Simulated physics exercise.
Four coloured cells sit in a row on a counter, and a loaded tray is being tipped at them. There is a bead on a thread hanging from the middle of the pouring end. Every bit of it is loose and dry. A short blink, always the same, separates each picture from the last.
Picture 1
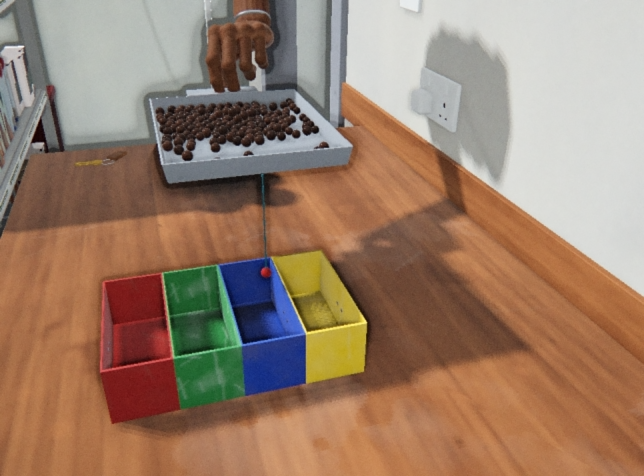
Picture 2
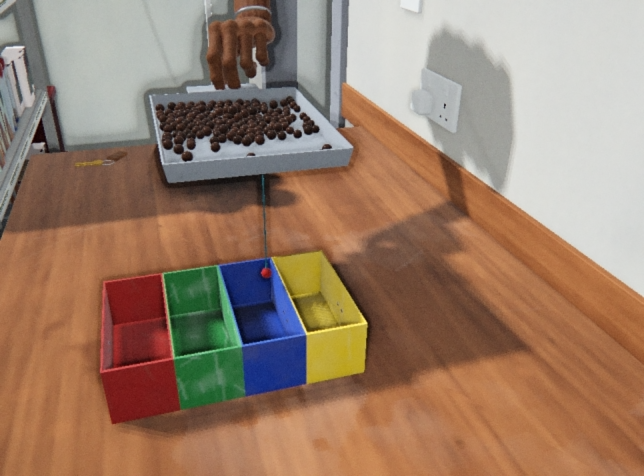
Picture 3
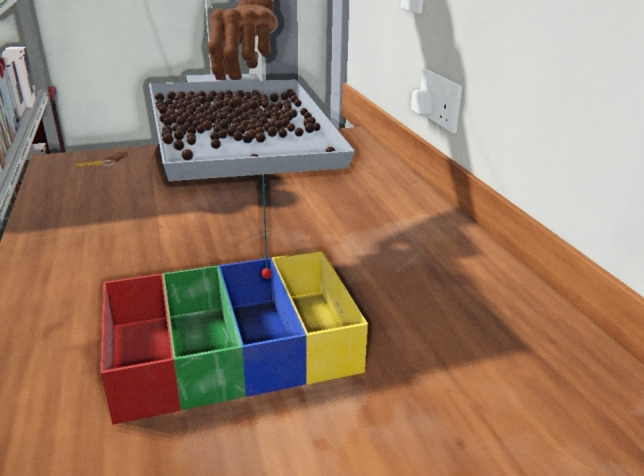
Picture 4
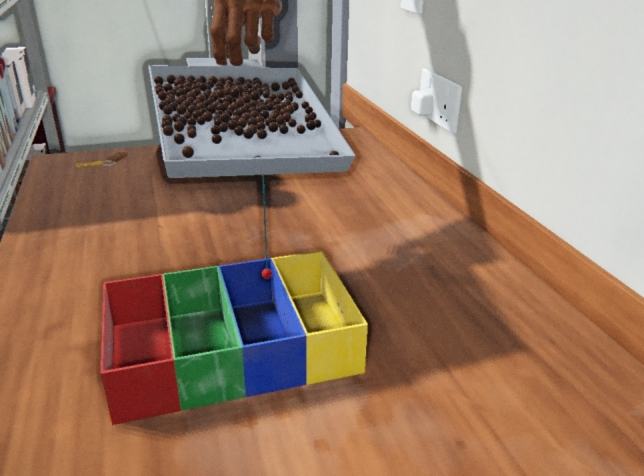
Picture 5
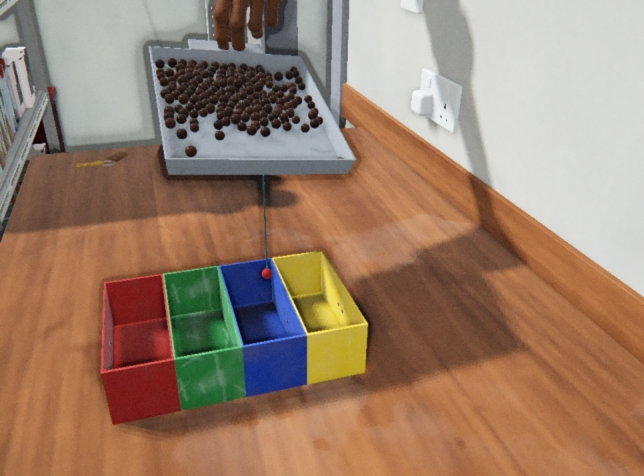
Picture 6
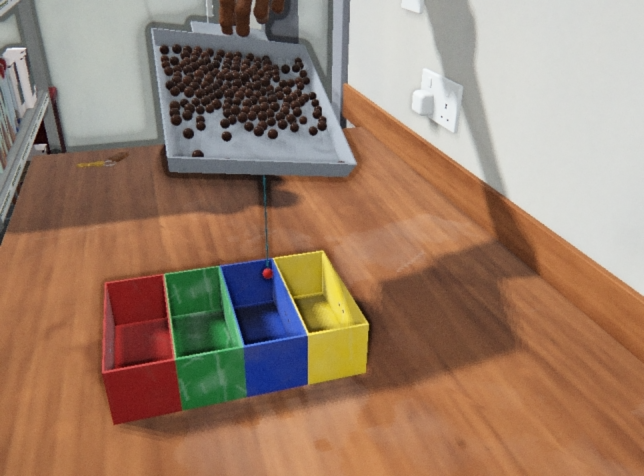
A hand tilts a tray of chocolate balls above four coloured cells, and the balls shift.
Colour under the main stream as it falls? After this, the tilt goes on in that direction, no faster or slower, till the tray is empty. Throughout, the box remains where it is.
Yellow, I would say.
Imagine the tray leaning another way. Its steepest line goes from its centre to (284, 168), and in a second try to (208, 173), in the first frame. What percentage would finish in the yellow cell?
Roughly 40 % in the first case and 0 % in the second.
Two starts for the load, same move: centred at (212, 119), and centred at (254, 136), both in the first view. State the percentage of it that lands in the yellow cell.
The first start yields 30 per cent, the second 40 per cent.
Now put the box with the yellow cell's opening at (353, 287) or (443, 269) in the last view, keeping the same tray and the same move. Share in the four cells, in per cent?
About 80 % and 90 %.
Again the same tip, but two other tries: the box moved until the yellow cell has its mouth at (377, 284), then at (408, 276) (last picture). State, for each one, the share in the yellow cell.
You'd get near 50 per cent and afterwards near 10 per cent.
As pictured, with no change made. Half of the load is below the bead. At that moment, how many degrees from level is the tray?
That happens at around 90°.
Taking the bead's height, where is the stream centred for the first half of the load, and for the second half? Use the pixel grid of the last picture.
I'd place the first part at (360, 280) and the rest at (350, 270).
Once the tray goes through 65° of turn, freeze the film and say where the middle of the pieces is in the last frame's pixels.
I'd mark the middle close to (326, 168).
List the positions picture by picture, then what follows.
In the first frame, corners of the pouring end near (166, 163) and (348, 145), level; middle of the load near (234, 124), chocolate balls; bead on its thread near (266, 273); red cell near (141, 386); green cell near (210, 372); blue cell near (275, 360); yellow cell near (336, 348).
In the second frame, corners of the pouring end near (167, 162) and (348, 147), level; middle of the load near (234, 122).
In the third frame, corners of the pouring end near (168, 161) and (349, 150), tipped barely, lowest at the right corner; middle of the load near (235, 116).
In the fourth frame, corners of the pouring end near (169, 159) and (350, 154), tipped a little, lowest at the right corner; middle of the load near (235, 106).
In the fifth frame, corners of the pouring end near (170, 156) and (351, 157), tipped clearly, lowest at the right corner; middle of the load near (237, 97), a little on the move.
In the sixth frame, corners of the pouring end near (172, 155) and (352, 161), tipped clearly, lowest at the right corner; middle of the load near (243, 91), the whole lot on the move; red cell near (143, 387); green cell near (212, 374); blue cell near (277, 361); yellow cell near (338, 349).
Shortly afterwards, tray tipped steeply; near two thirds on the tray; only a few in the yellow cell; near a quarter falling or outside the box.
Next, tray tipped past a quarter turn; a little on the tray; near a quarter in the yellow cell; only a few in the blue cell; near two thirds falling or outside the box.
Some moments later, tray tipped past a quarter turn; near a third in the yellow cell; only a few in the blue cell; near two thirds falling or outside the box.
In the end, tray tipped past a quarter turn; near a third in the yellow cell; only a few in the blue cell; none at all in the red cell; none at all in the green cell; near two thirds outside the box.
